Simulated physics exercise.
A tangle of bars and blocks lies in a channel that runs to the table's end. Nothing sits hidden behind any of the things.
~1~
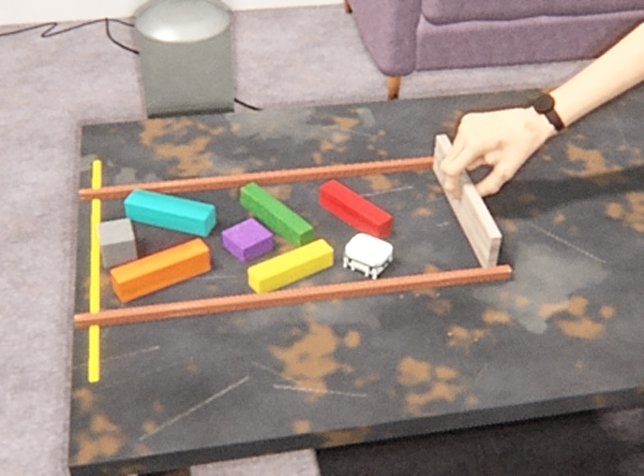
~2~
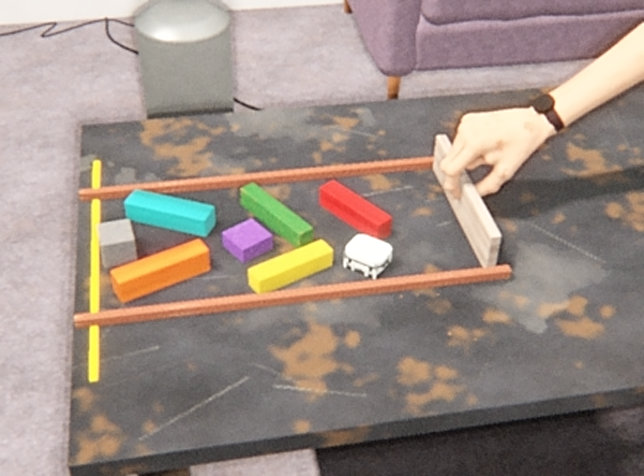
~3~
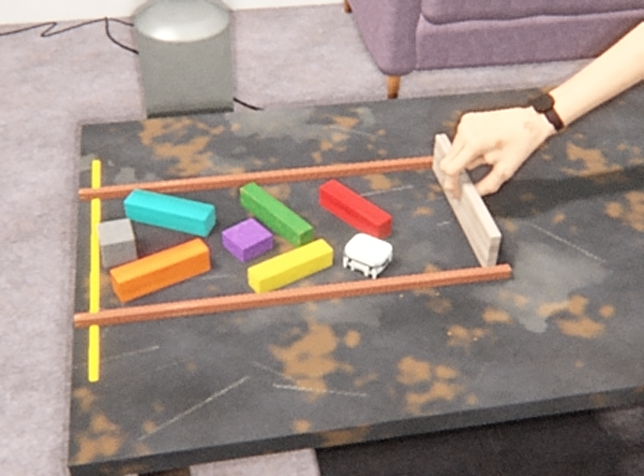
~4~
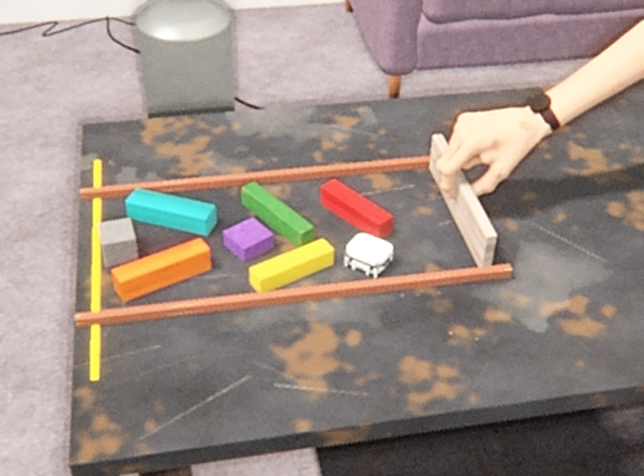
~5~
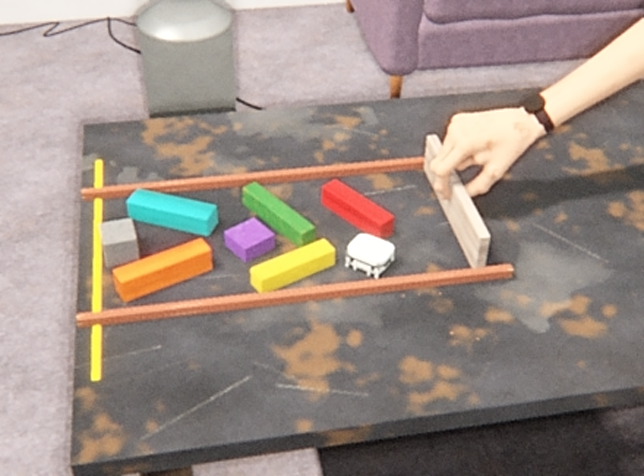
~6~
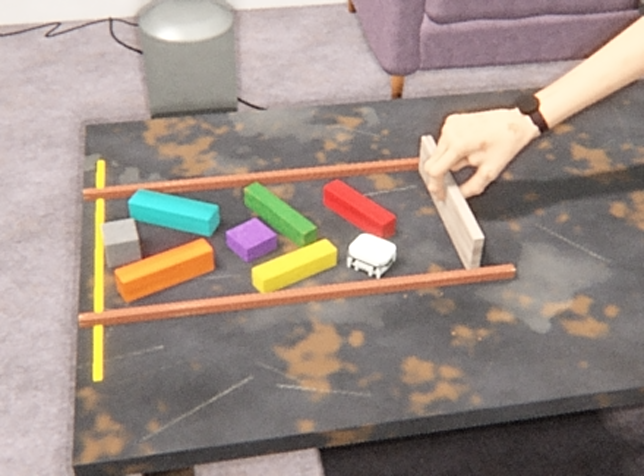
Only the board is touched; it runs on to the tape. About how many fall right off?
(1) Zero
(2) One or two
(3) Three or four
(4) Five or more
Five or more (4).
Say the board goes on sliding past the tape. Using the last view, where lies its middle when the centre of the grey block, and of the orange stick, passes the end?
(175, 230) and (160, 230), roughly.
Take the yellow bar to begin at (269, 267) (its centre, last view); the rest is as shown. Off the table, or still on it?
I reckon the yellow bar drops away.
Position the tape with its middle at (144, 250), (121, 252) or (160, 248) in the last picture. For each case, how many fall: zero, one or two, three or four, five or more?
Three to four; five or more; 1 or 2.
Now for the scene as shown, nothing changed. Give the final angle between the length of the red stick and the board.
Roughly 0 degrees.
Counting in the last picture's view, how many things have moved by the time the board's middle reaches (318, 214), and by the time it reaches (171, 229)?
4 and 8.
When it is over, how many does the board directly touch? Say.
Number: 2.
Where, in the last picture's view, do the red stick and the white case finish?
In the last picture they sit at about (88, 236) and about (77, 303).
Soon after, none off yet; grey block at rest near (121, 243); orange stick at rest near (165, 270); turquoise stick at rest near (174, 213).
Then, none off yet; grey block at rest near (121, 243); orange stick moved a little near (144, 276); turquoise stick moving near (169, 213).
Further on, none off yet; grey block moved about its own width near (70, 247); orange stick moved about its own width near (86, 283); turquoise stick moved about its own width near (87, 211).
At rest, the number that fall off is five or more; fallen, yellow bar, green bar, purple block, turquoise stick, orange stick and grey block.
